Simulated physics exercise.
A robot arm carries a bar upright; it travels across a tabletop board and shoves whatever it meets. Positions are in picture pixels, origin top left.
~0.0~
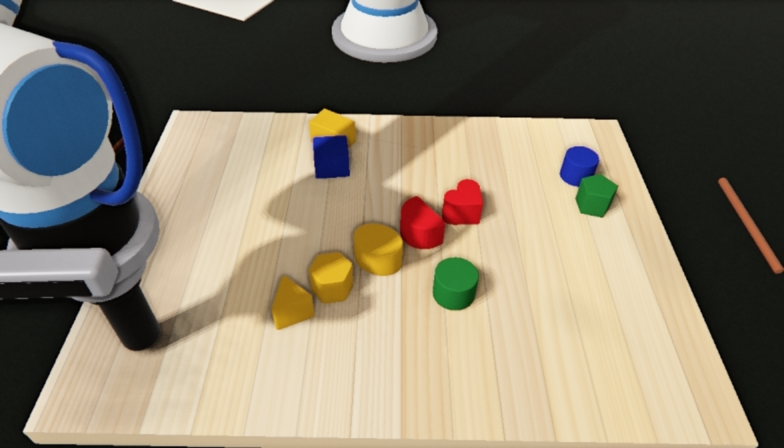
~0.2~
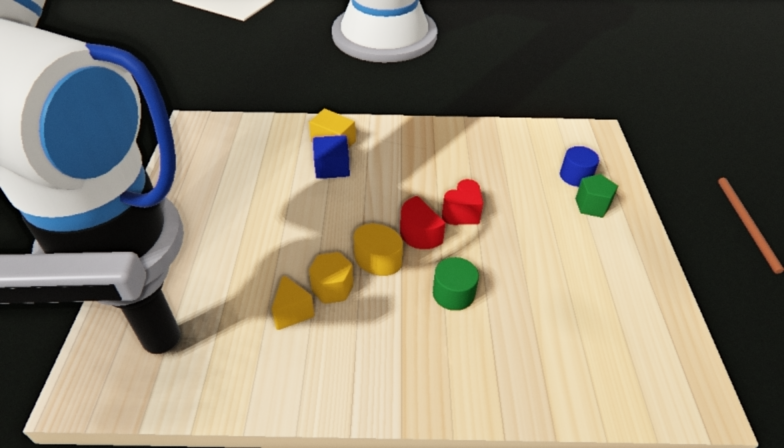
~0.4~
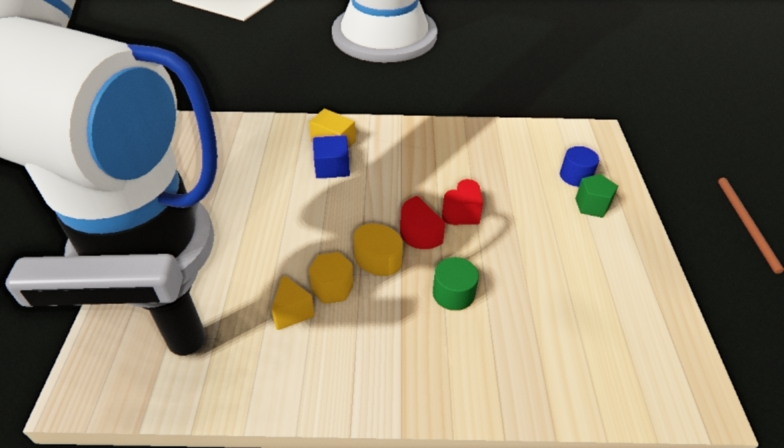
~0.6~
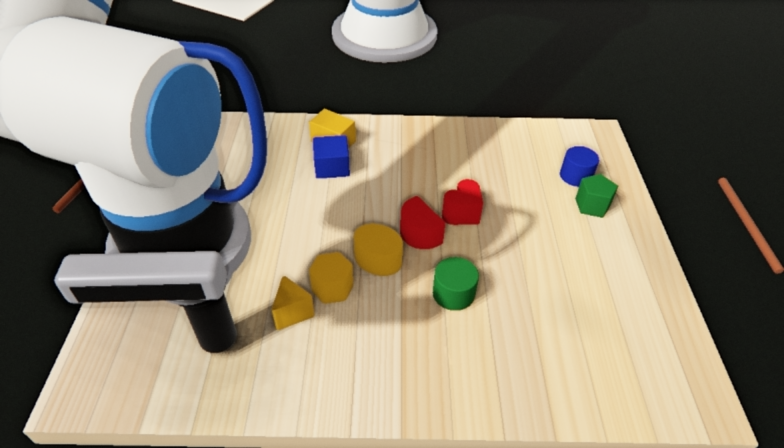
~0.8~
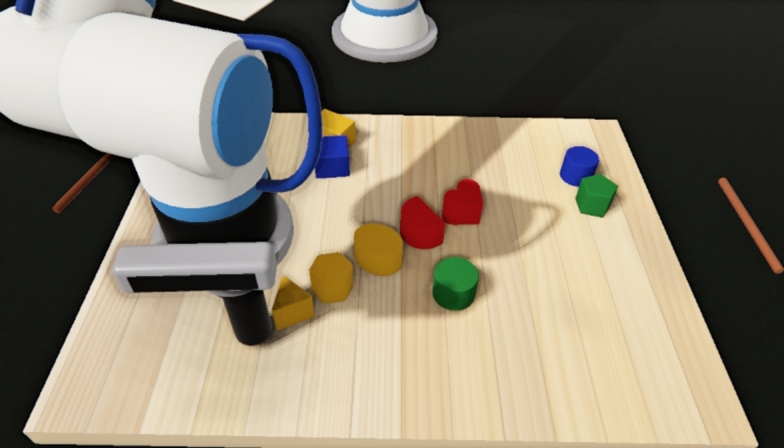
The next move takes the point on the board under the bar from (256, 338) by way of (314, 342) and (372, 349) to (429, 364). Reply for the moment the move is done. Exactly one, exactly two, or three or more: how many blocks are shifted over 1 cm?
One.
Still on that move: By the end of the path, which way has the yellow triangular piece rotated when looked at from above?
It spins against the clock.
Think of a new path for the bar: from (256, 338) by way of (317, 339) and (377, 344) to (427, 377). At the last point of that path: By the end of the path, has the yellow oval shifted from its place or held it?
It is left in place.
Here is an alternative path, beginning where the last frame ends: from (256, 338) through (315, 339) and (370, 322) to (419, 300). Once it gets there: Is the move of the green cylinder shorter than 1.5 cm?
I'd say yes.
What follows on the original path. One third of the way, bar at (314, 336); yellow triangular piece at (305, 292), turned 80° anticlockwise.
Two thirds of the way, bar at (373, 343); yellow triangular piece at (306, 292), turned 80° anticlockwise.
At the end, bar at (430, 358); yellow triangular piece at (306, 292), turned 80° anticlockwise; yellow hexagonal block in place.
